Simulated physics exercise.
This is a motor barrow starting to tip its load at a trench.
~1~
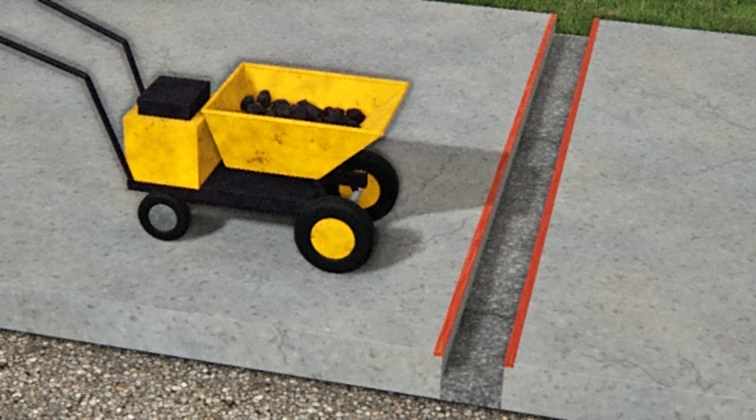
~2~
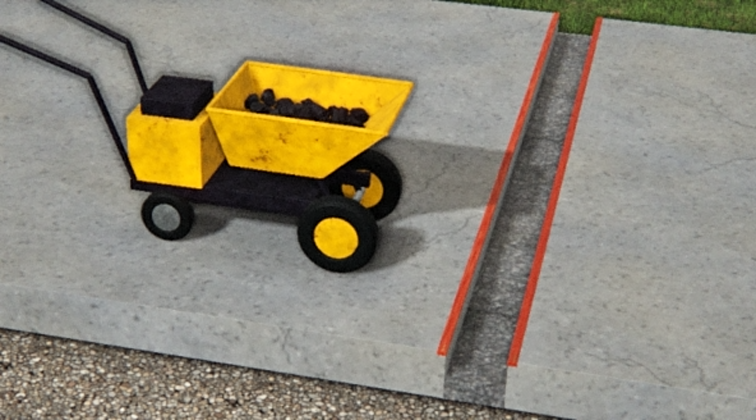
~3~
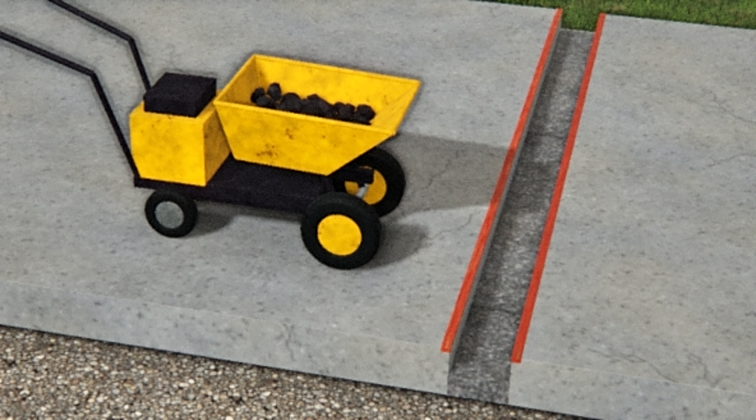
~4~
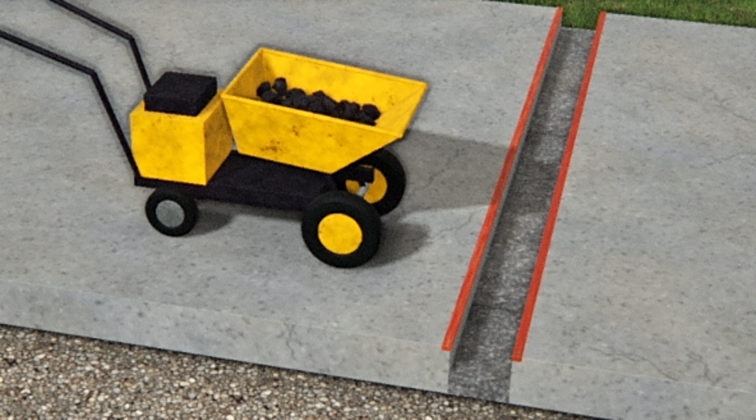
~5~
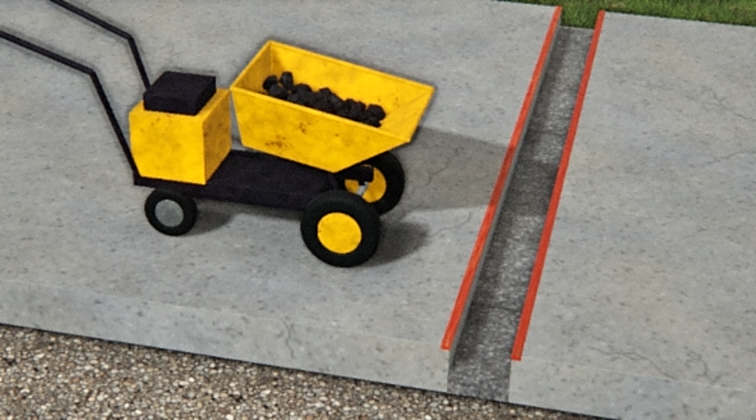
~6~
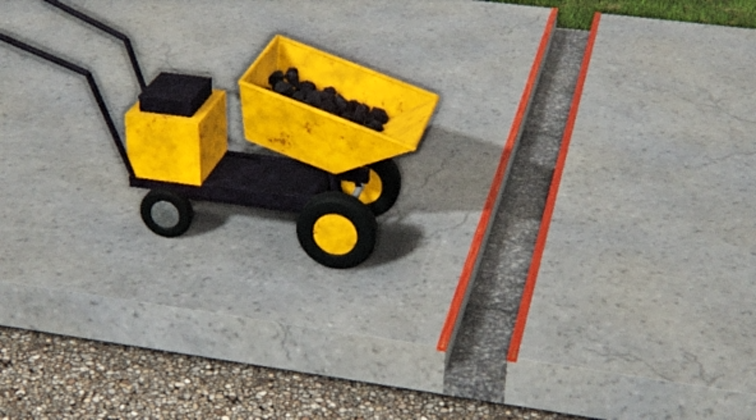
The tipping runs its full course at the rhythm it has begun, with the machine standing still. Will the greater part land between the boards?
In the trench: More than half.
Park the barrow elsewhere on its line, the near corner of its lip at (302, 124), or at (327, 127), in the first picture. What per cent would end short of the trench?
The first gives 70 %, the second 40 %.
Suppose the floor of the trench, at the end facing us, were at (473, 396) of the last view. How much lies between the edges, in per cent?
Roughly 100 in a hundred.
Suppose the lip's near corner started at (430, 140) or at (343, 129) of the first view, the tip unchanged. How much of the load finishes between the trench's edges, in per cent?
First some 20, then 60 per cent.
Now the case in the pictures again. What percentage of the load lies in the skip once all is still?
Near 0 %.
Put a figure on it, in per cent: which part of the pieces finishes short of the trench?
Near 0 %.
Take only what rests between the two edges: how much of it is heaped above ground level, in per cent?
Near 20 %.
Soon, skip tipped steeply; all in the skip.
A while on, skip tipped right over; most in the skip; a stray few short of the trench; about a quarter in or heaped over the trench; a stray few falling.
Towards the end, skip tipped right over; a stray few in the skip; a stray few short of the trench; most in or heaped over the trench; a small part beyond it.
Finally, skip tipped right over; a stray few in the skip; a stray few short of the trench; most in or heaped over the trench; a small part beyond it.
